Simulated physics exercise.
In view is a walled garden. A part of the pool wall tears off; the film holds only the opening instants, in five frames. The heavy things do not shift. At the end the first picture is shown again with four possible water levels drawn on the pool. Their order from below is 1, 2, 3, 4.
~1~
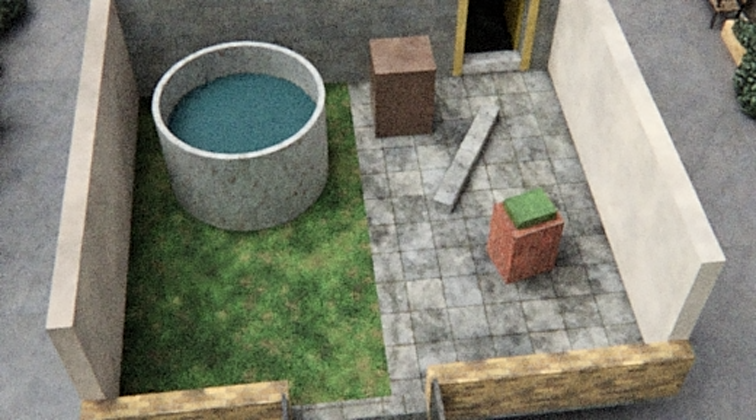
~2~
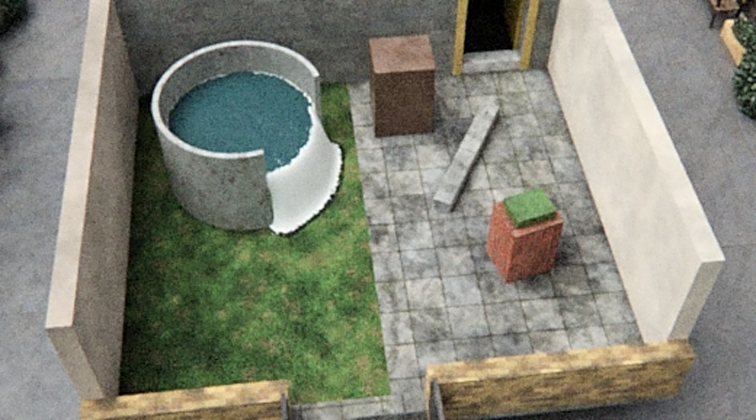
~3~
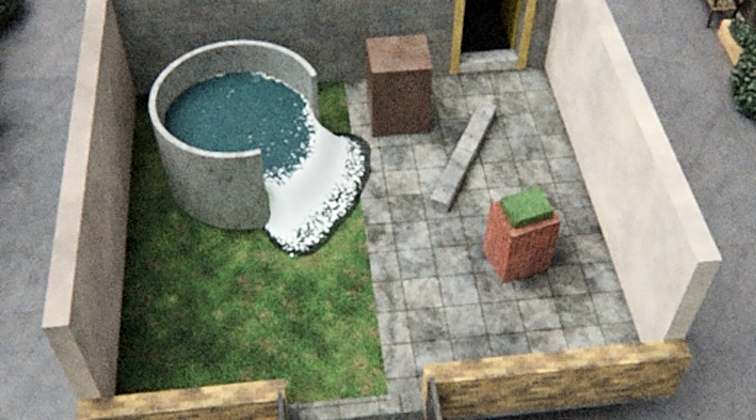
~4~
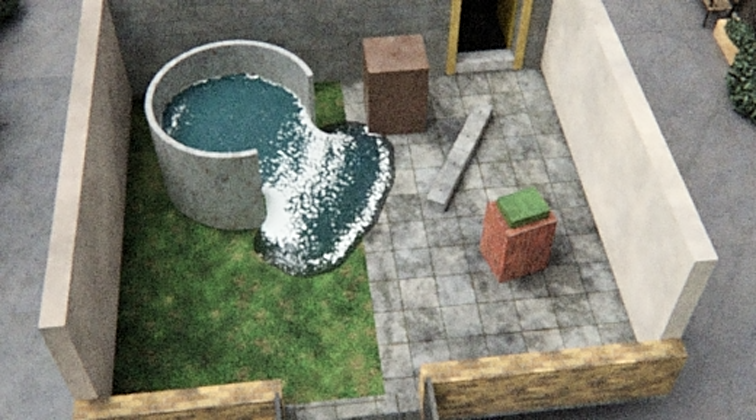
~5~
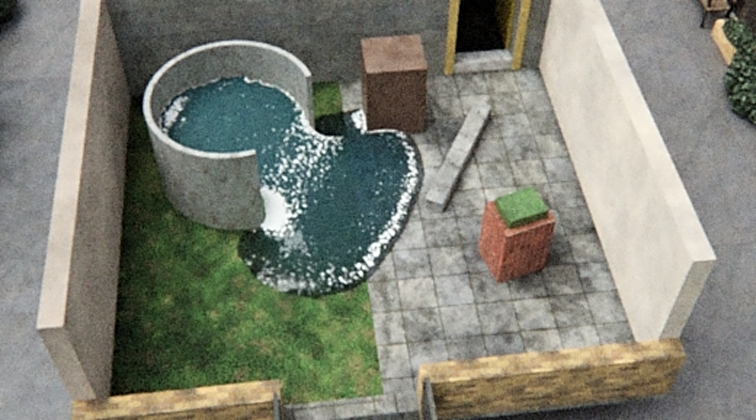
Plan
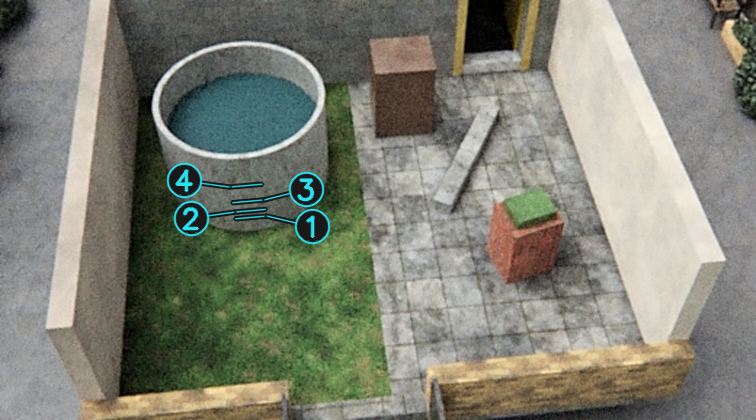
At first, a round grey pool of still blue water stands on the grass of a walled garden, beside a paved area with blocks and a plank. Then its right side opens and white, foaming water pours out onto the grass, spreading rightward over the paving in a widening, rounded sheet.
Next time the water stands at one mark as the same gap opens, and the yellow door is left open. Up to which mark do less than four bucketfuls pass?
Use mark 4.
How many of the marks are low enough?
All four.
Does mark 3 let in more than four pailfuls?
No, not at all.
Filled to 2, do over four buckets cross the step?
No, that is safe.
On the marked copy, 1 at (251, 217); 2 at (249, 210); 3 at (248, 201); 4 at (245, 185); from the bottom up 1, 2, 3, 4.
With 1, nothing gets over.
With 2, nothing gets over.
With 3, nothing gets over.
With 4, a splash gets over, under a bucket.
